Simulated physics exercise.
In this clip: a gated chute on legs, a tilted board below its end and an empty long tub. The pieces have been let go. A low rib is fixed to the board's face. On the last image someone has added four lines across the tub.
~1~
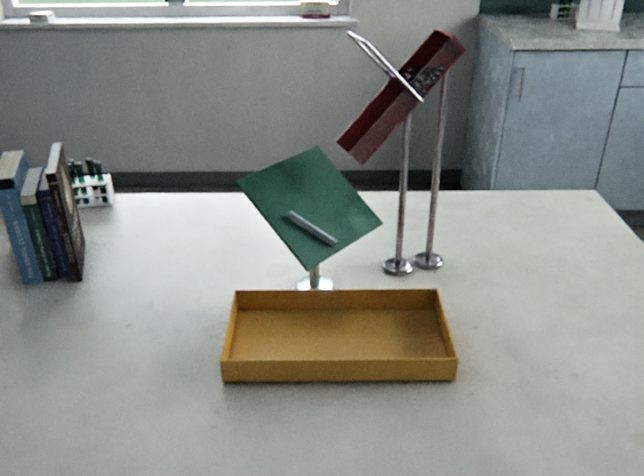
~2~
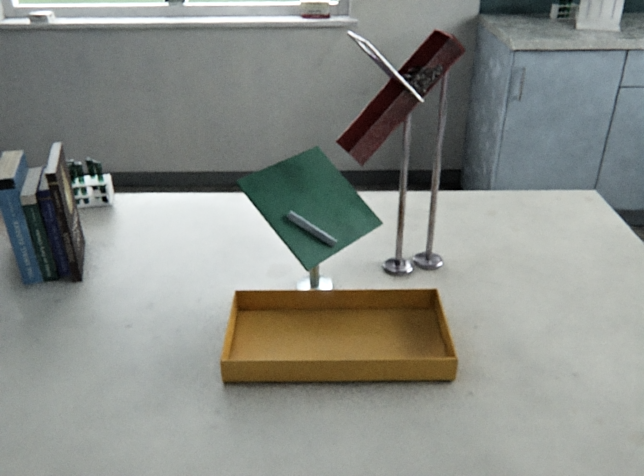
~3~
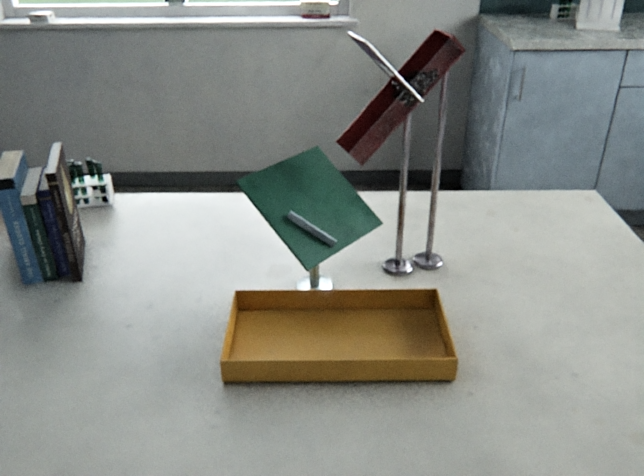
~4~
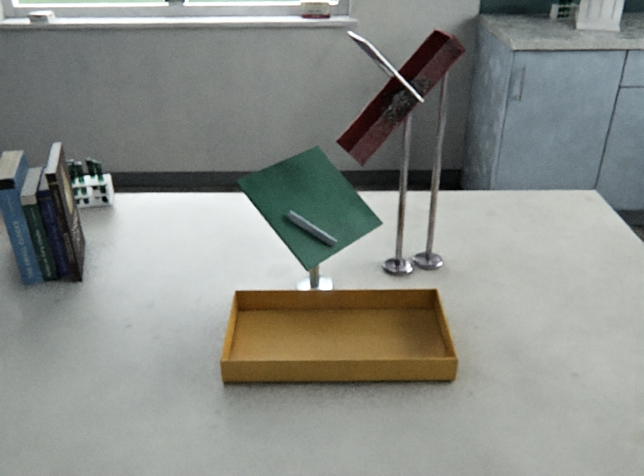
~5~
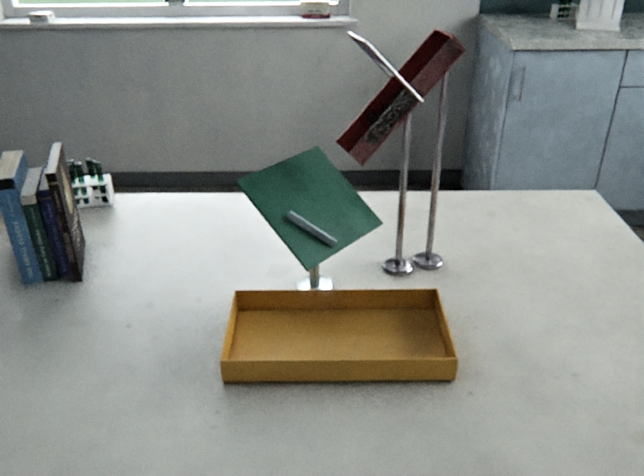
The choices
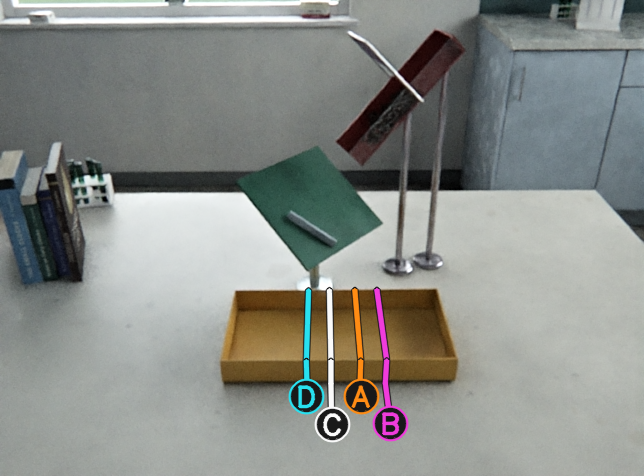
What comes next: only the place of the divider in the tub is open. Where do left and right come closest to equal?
Line B does it best.
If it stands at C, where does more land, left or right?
More lands on the right.
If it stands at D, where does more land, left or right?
More lands on the right.
On the marked copy, line A crosses the front rim at (360, 359); line B crosses the front rim at (386, 359); line C crosses the front rim at (330, 359); line D crosses the front rim at (306, 360).
With A, of what is caught, a small share on the left of the divider, all but a few on the right.
With B, of what is caught, close to half on the left of the divider, close to half on the right.
With C, of what is caught, only a few on the left of the divider, all but a few on the right.
With D, of what is caught, only a few on the left of the divider, all but a few on the right.
